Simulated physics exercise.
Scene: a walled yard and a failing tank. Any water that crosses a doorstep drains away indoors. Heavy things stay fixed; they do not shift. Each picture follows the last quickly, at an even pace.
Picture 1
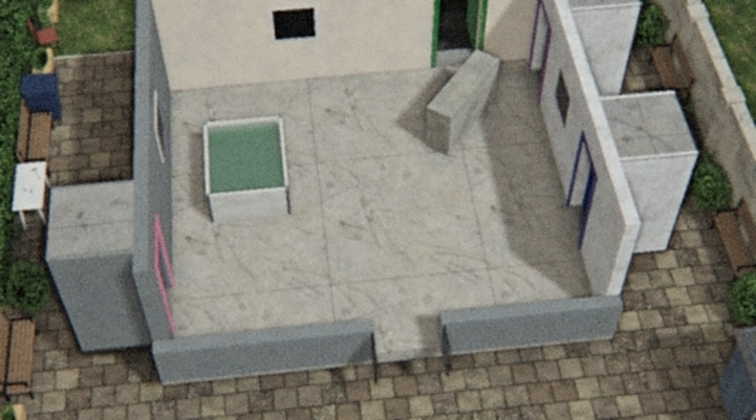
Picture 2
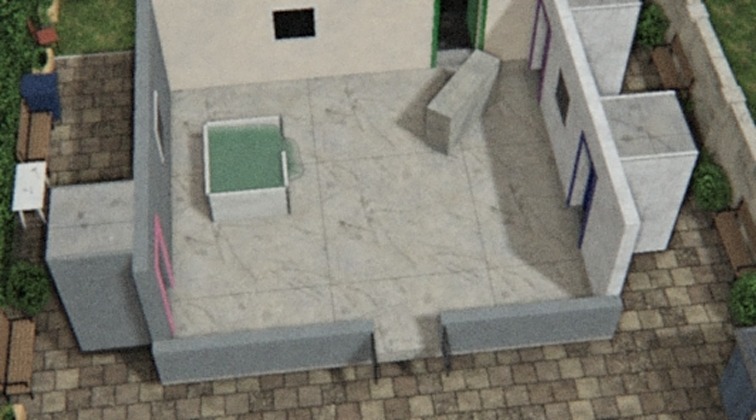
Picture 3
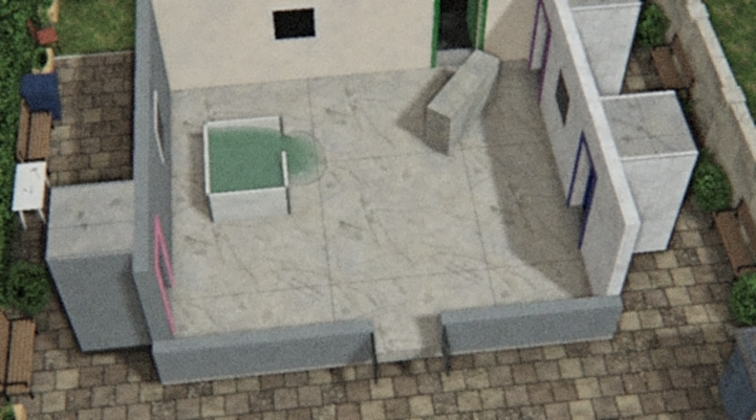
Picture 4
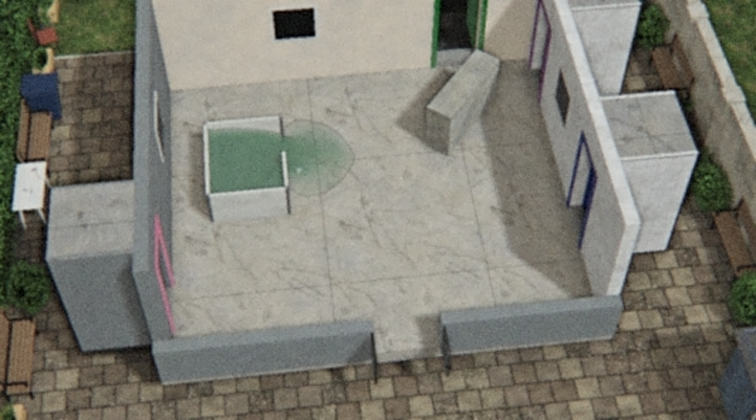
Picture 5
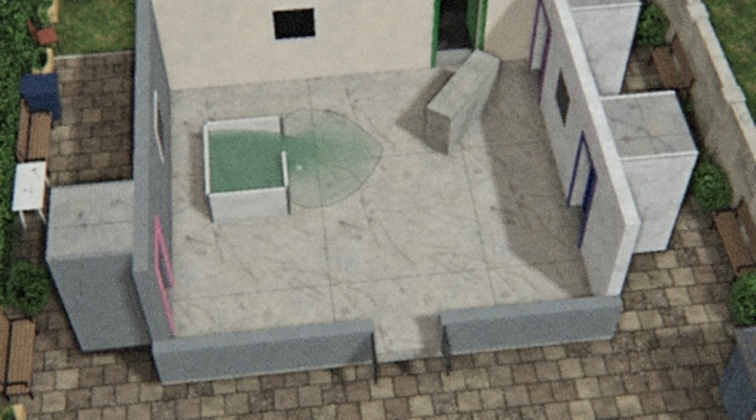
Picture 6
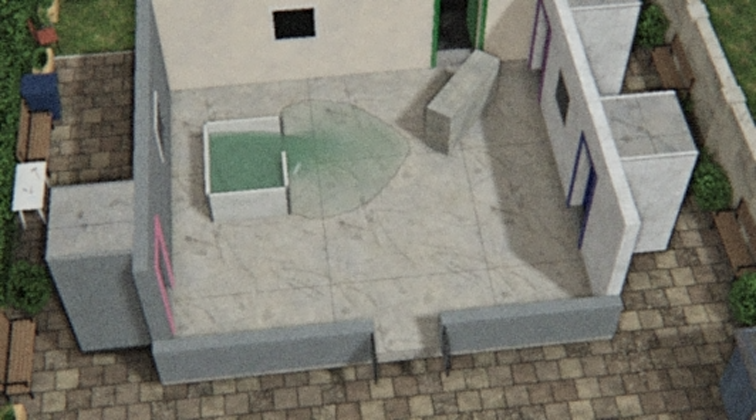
A walled yard with a pale stone floor held a small white tank of green water, which opened on its right side and let the water pour out, spreading rightward in a widening, rounded puddle.
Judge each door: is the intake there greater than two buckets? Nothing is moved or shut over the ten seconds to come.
Green door, not greater; pink door, not greater; blue door, not greater; purple door, greater.
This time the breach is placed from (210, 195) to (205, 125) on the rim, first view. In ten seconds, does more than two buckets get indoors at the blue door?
Well, the blue door comes up short this time.
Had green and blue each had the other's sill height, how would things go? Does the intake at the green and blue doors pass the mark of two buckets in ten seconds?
Looking at green first, it breaks the limit, but blue remains below the limit.
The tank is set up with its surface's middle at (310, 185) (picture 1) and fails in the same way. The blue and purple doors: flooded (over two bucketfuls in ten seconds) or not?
Short version: Blue ends up above, purple ends up above.
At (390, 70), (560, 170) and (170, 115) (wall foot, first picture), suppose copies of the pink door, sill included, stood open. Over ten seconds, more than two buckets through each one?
Each in turn, the new doors: Breaks the limit, breaks the limit, remains within bounds.
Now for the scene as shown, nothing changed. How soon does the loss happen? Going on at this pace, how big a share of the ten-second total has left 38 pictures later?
Roughly 70 percent.
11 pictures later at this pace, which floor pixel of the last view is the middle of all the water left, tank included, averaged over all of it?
Centre point: Around (332, 158).
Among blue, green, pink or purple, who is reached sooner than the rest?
I choose the door marked green.
A moment on, water covers 25 % of the floor; the green door not reached, the pink door not reached, the blue door not reached, the purple door not reached.
Next, water covers 35 % of the floor; the green door wet at the sill, nothing in, the pink door not reached, the blue door not reached, the purple door not reached.
Then, water covers 50 % of the floor; the green door under two buckets in, the pink door not reached, the blue door under two buckets in, the purple door over two buckets in.
Later, water covers 50 % of the floor; the green door under two buckets in, the pink door not reached, the blue door under two buckets in, the purple door far over two buckets in.
In the end, water covers 85 % of the floor; the green door under two buckets in, the pink door not reached, the blue door under two buckets in, the purple door far over two buckets in.
